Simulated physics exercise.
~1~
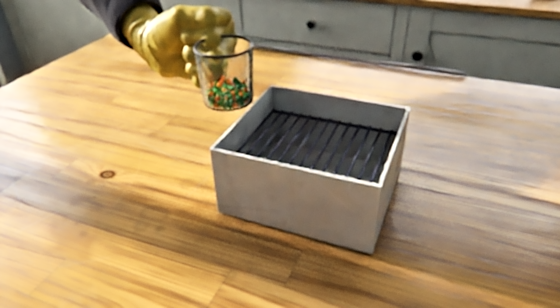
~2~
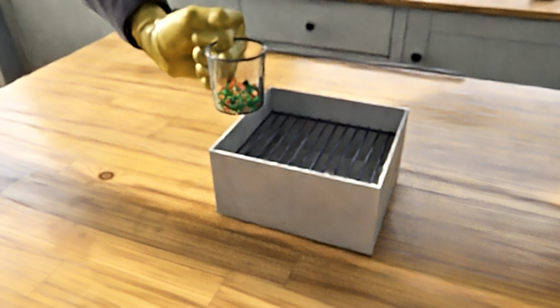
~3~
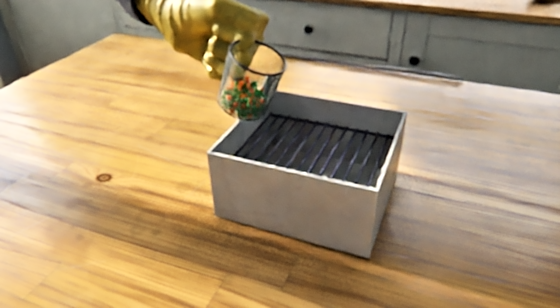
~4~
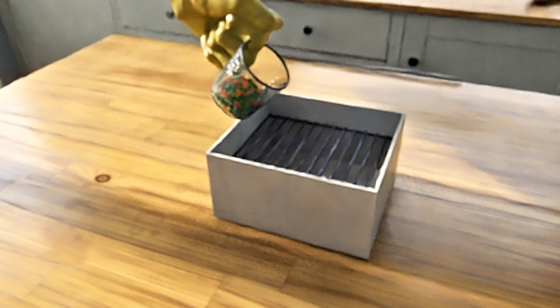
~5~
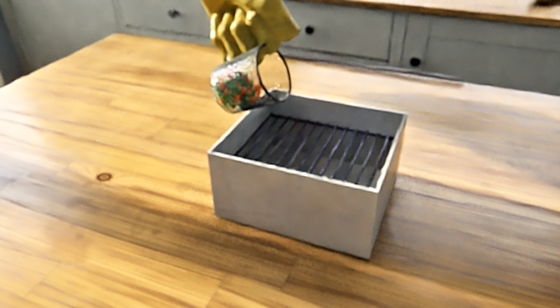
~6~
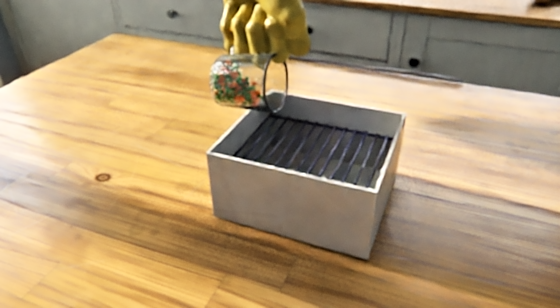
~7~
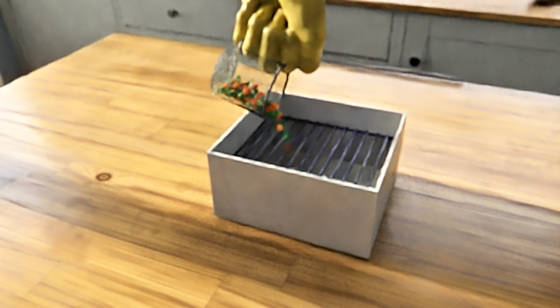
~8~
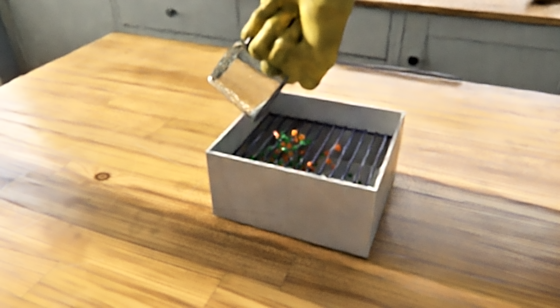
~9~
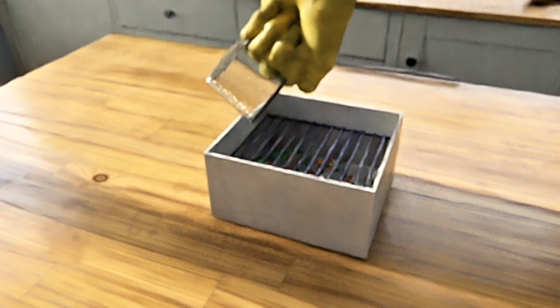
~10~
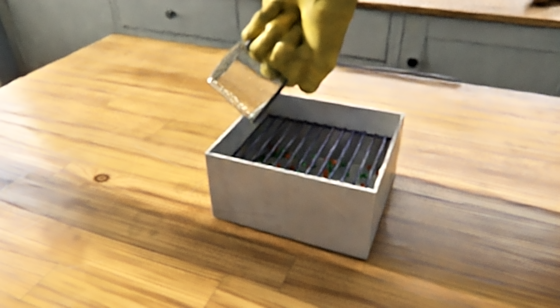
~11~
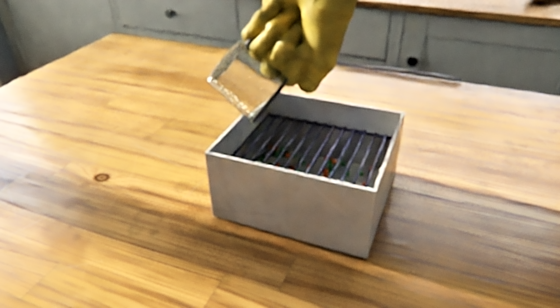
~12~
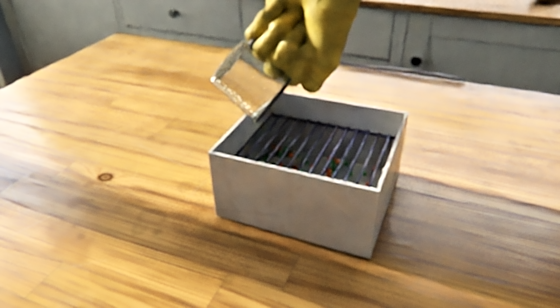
Gloved hand tipping a clear cup of orange and green pieces over dark wires in a grey box, all dropping through below.
